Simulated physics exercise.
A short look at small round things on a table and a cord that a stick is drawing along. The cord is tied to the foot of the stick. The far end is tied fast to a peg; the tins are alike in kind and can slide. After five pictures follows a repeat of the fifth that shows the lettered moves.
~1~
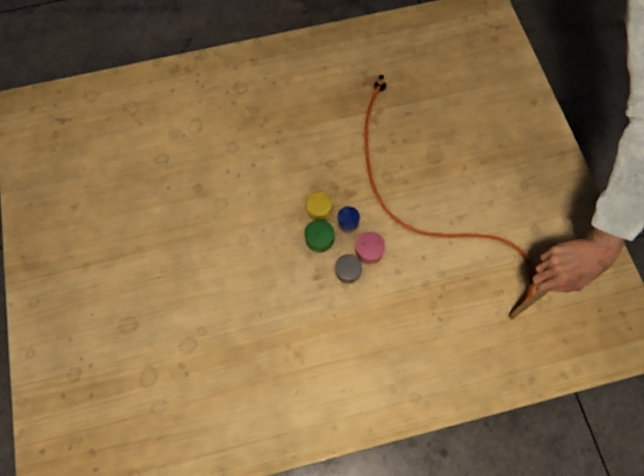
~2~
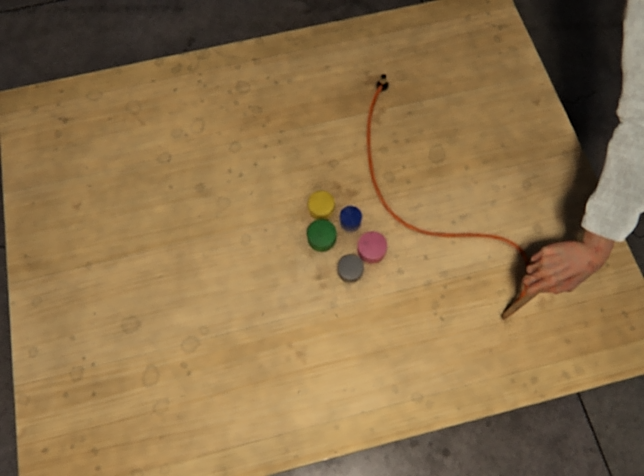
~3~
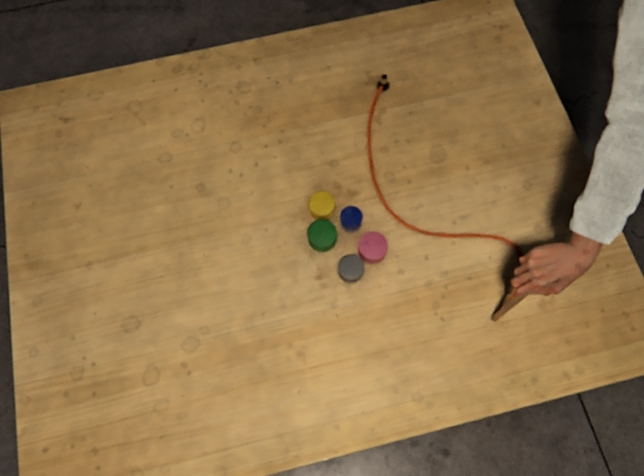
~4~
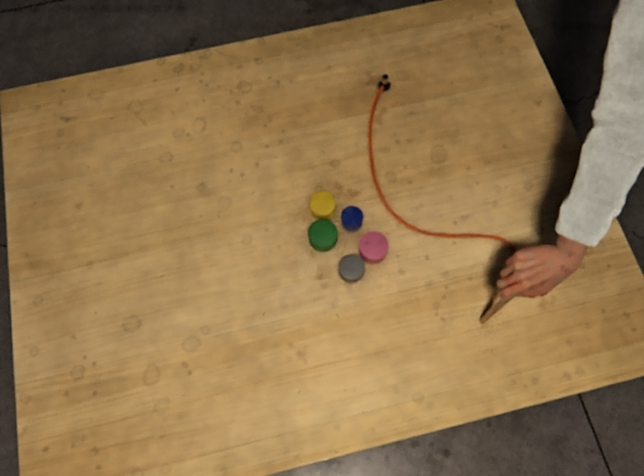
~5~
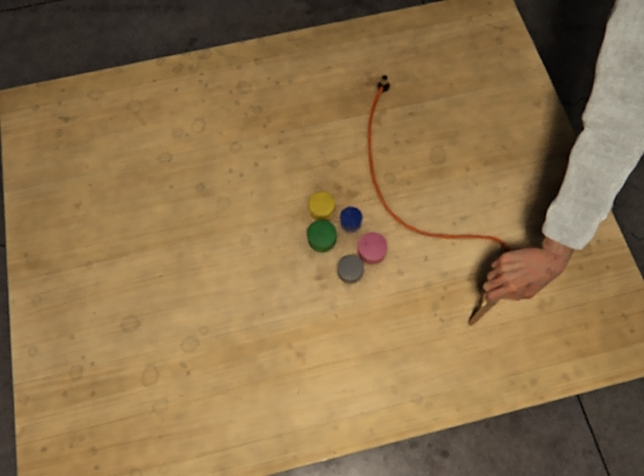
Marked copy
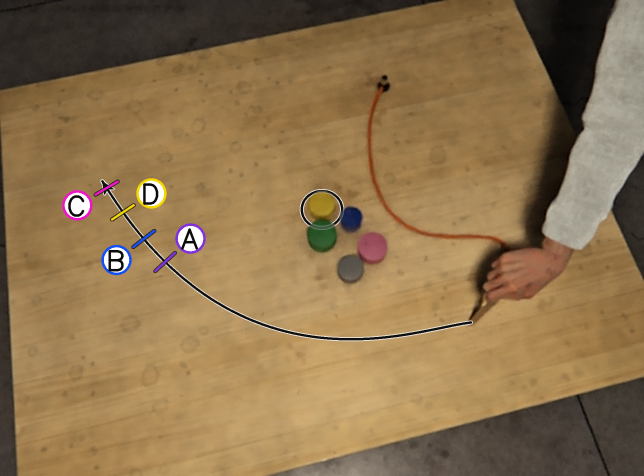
A hand holding a short stick with an orange cord tied to it slid slowly left across the wooden table, while the cord's far end stayed at a peg and five colored tins sat still.
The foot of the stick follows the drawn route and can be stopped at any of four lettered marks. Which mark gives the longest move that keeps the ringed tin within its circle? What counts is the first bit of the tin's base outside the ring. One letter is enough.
It should halt at A.
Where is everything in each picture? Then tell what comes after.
In the first frame, yellow tin (319, 206); peg (381, 82); pink tin (370, 248).
In the second frame, pink tin (372, 248); grey tin (351, 269).
In the third frame, blue tin (351, 219); green tin (322, 236).
In the fourth frame, yellow tin (323, 206); peg (385, 81).
In the fifth frame, pink tin (372, 248); grey tin (351, 270); blue tin (351, 220).
On the marked copy, A at (165, 262); B at (144, 239); C at (107, 188); D at (123, 212); the ring at (322, 209); the route from (471, 322) via (246, 318) to (102, 181).
With A. Early on, foot of the stick (356, 339); yellow tin (322, 206).
Further on, foot of the stick (241, 316); yellow tin (322, 206).
At the end, foot of the stick (165, 262); pink tin (333, 228); grey tin (315, 248); blue tin (347, 209); green tin (303, 224); yellow tin (322, 205); the yellow tin is still in its ring.
As for the rest, B drags the ringed tin to (314, 193); C drags the ringed tin to (296, 165); D drags the ringed tin to (305, 178).
